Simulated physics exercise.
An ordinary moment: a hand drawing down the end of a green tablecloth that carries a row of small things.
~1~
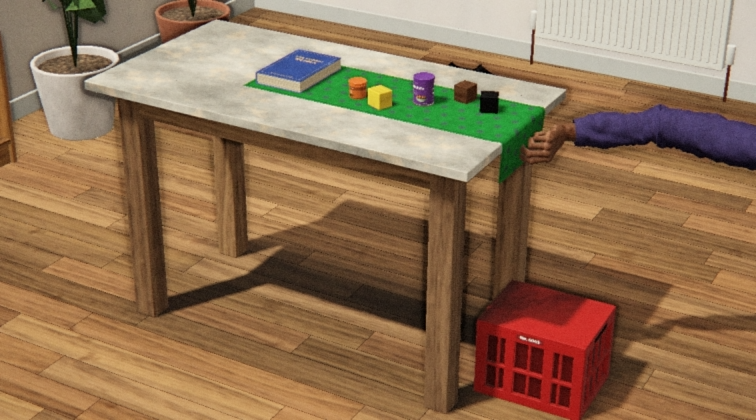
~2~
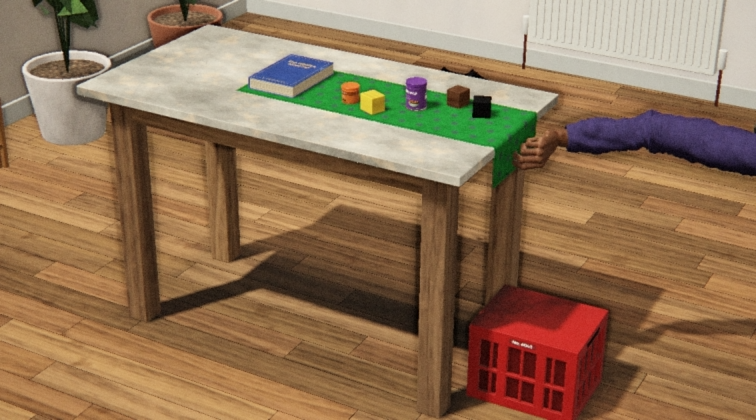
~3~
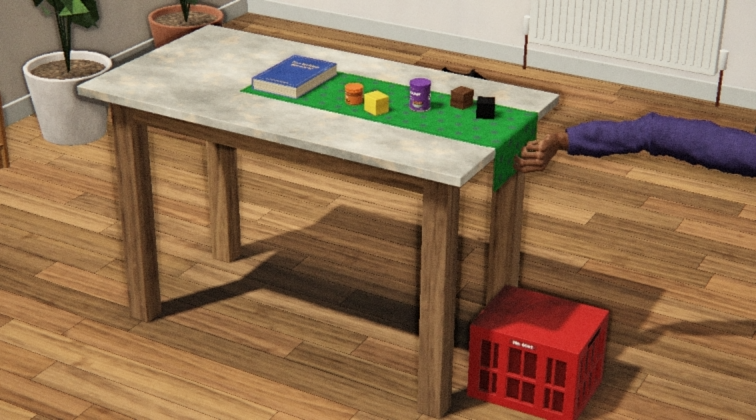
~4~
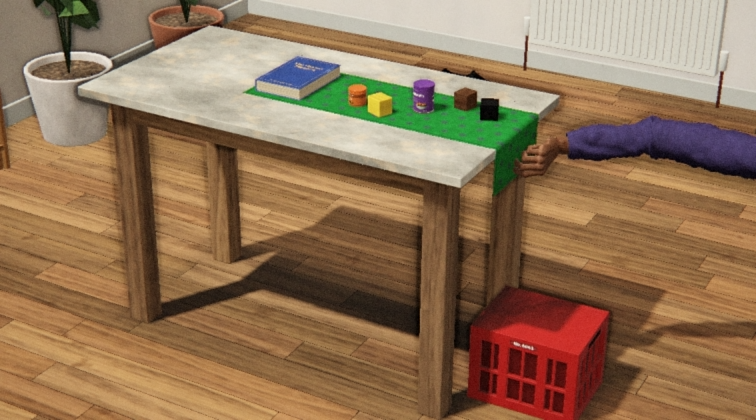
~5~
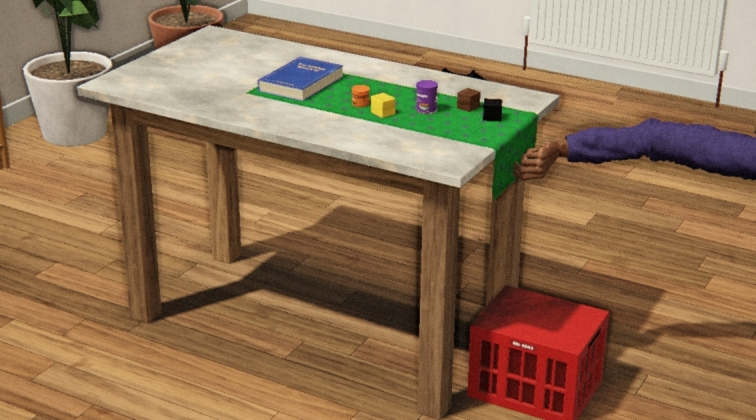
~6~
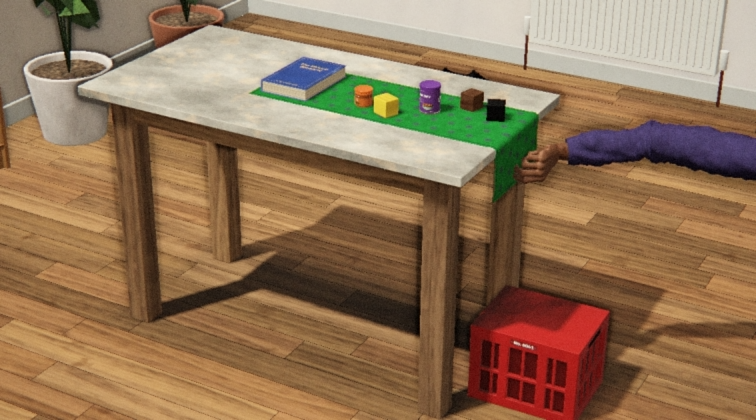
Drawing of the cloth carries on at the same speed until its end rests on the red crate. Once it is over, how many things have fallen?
By the end, four have fallen.
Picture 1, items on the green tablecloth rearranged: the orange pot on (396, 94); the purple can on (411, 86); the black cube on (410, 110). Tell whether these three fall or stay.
The orange pot ends up knocked off; the purple can ends up knocked off; the black cube ends up knocked off.
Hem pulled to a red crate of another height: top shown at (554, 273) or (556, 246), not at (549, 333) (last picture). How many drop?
In that event, 2 and 1.
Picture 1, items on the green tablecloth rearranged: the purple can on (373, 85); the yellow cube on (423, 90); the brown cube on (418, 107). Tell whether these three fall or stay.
Note - purple can retained, yellow cube lost, brown cube lost.
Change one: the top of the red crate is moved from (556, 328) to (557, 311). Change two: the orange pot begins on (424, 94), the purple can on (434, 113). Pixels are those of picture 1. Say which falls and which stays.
The orange pot does not stay aboard, and the purple can does not stay aboard.
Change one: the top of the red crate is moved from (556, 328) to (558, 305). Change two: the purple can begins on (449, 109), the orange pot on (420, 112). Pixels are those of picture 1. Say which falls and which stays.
Outcome for the purple can: It is lost. Outcome for the orange pot: It is lost.
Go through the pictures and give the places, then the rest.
In the first picture, hem (499, 184); black cube (490, 94); brown cube (466, 84); purple can (424, 76); yellow cube (380, 89); orange pot (358, 80); top of the crate (556, 328).
In the second picture, hem (493, 189); black cube (482, 99).
In the third picture, hem (494, 193); brown cube (462, 90).
In the fourth picture, hem (493, 197); purple can (424, 83); top of the crate (549, 334).
In the fifth picture, hem (494, 200); yellow cube (383, 97).
In the sixth picture, hem (493, 203); black cube (496, 102); brown cube (472, 92); purple can (431, 84); yellow cube (387, 97); orange pot (364, 88).
Early on, hem near (513, 264); black cube and brown cube gone.
Midway, hem on the crate; black cube, brown cube, purple can and yellow cube gone.
Finally, hem on the crate; black cube, brown cube, purple can and yellow cube gone. The count of fallen things is four.
